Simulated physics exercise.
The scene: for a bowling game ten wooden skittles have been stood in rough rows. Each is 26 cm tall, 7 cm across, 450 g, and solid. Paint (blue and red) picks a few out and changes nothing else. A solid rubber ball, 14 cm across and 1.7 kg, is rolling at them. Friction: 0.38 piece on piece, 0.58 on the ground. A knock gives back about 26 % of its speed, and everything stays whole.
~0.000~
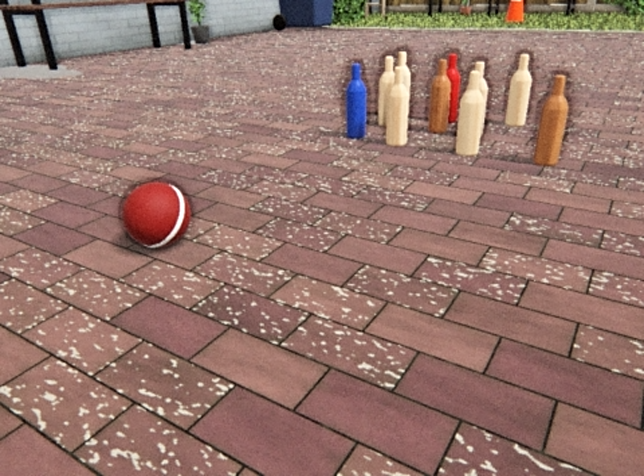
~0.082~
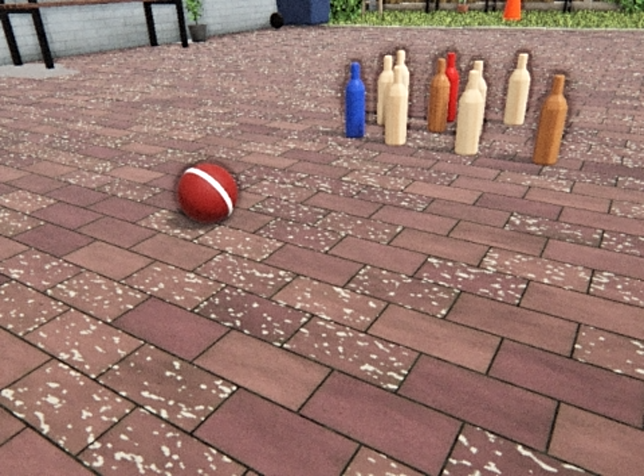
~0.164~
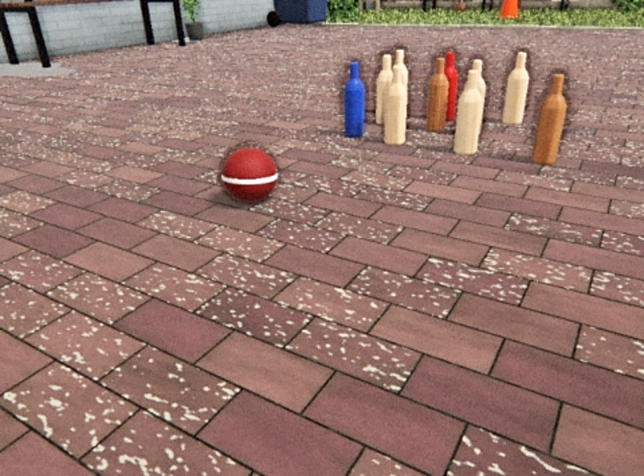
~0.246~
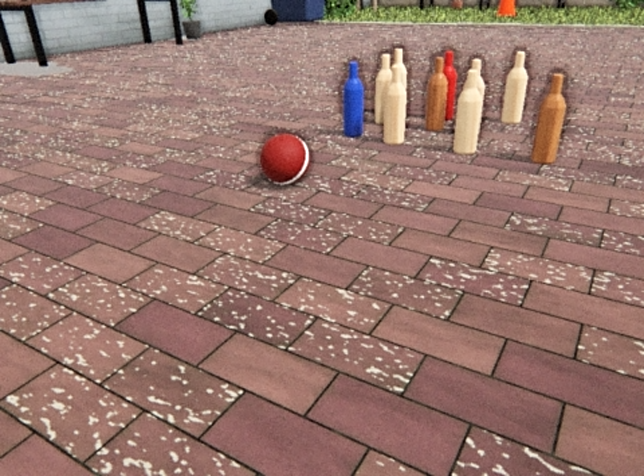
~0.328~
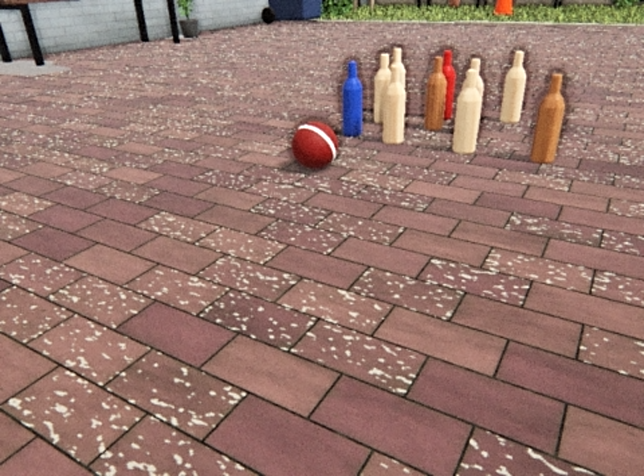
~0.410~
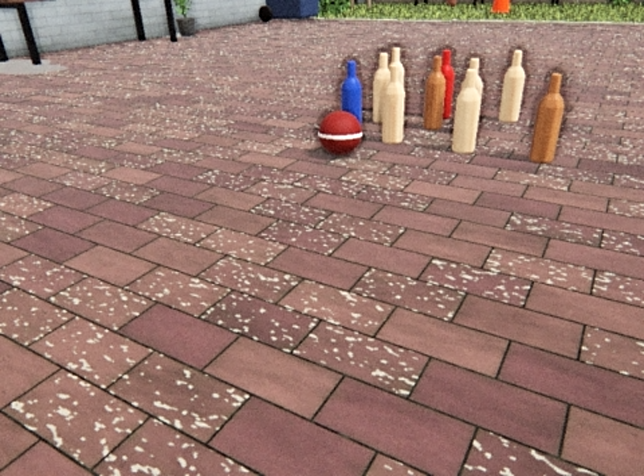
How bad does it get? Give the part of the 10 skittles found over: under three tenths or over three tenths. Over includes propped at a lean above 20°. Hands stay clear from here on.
The part is more than three tenths.
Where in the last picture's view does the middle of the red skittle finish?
At about (491, 105).
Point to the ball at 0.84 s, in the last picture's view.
Around (422, 99).
After 0.58 s, ball still moving; none of the 10 skittles over, 2 disturbed; blue skittle shifted 7 cm.
After 0.84 s, ball still moving; 3 of the 10 skittles over; blue skittle lying flat; red skittle shifted 38 mm.
At rest (1.6 s), ball rolling away; 4 of the 10 skittles over; red skittle lying flat; blue skittle lying flat. That is 40 per cent. As the last picture would show them, middles, red skittle near (491, 105), blue skittle near (329, 110).
